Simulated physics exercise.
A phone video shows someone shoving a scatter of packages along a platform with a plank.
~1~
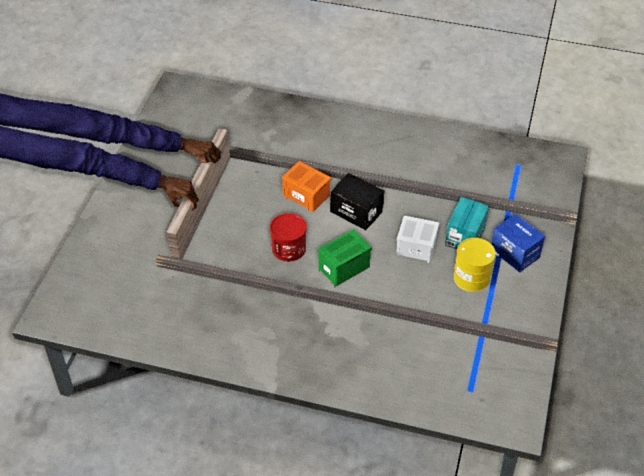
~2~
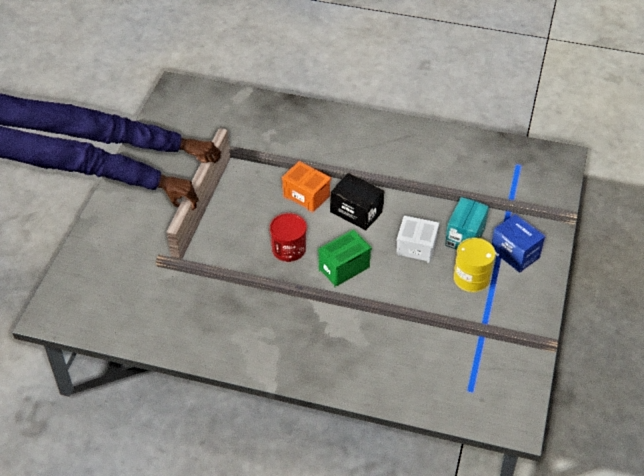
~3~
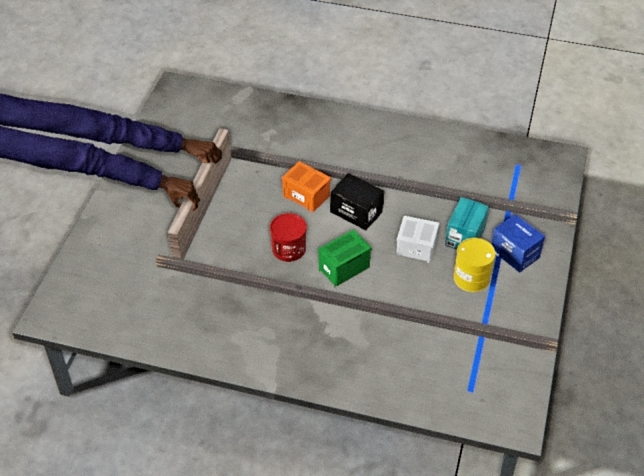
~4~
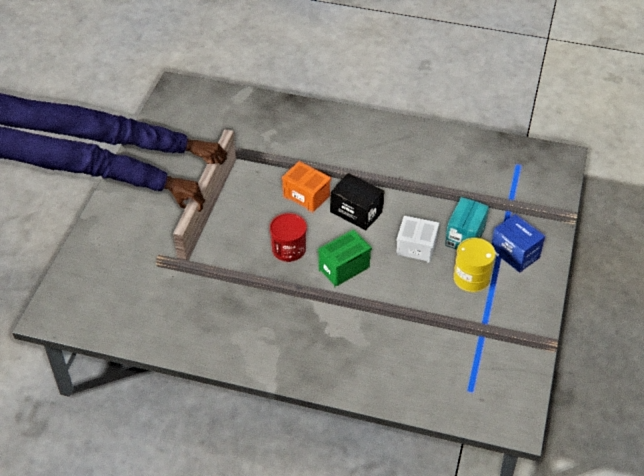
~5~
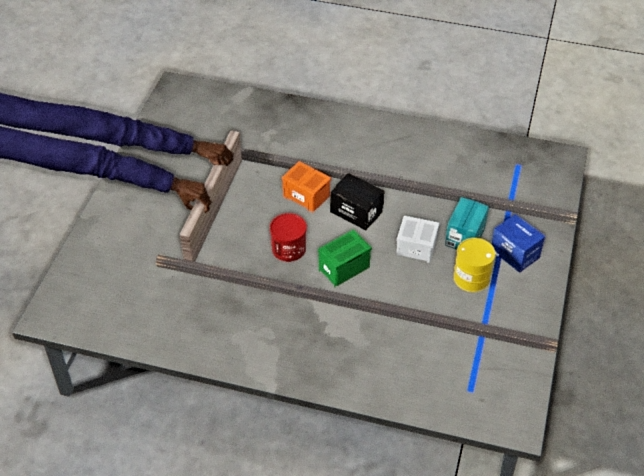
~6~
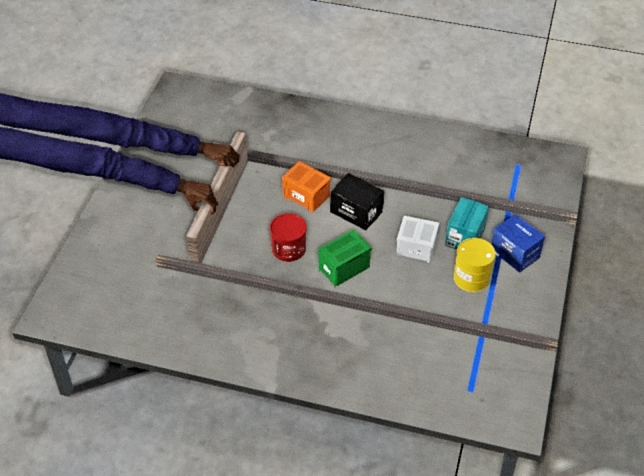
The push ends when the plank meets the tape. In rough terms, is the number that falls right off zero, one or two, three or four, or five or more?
It is one or two.
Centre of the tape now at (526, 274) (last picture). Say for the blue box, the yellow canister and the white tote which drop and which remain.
First, the blue box takes the fall; next, the yellow canister takes the fall; last, the white tote is safe.
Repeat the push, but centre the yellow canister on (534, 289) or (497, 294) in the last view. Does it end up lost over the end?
First place: It is not lost; second place: It is not lost.
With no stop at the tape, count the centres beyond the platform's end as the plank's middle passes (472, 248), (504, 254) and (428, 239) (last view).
The numbers are 1, 3 and 0.
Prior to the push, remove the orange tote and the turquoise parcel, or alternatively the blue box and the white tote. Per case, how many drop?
That gives 0 for the first pair taken away and 1 for the second.
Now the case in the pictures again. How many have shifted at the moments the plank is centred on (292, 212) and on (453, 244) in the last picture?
Answer - first 3, then 8.
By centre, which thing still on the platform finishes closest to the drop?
Foremost: The black parcel.
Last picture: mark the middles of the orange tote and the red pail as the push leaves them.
They come to rest around (527, 224) and (512, 283).
A little later, none off yet; blue box at rest near (517, 243); yellow canister at rest near (474, 265); turquoise parcel moving near (469, 226).
When it is over, the number that fall off is one or two; down, turquoise parcel and blue box.
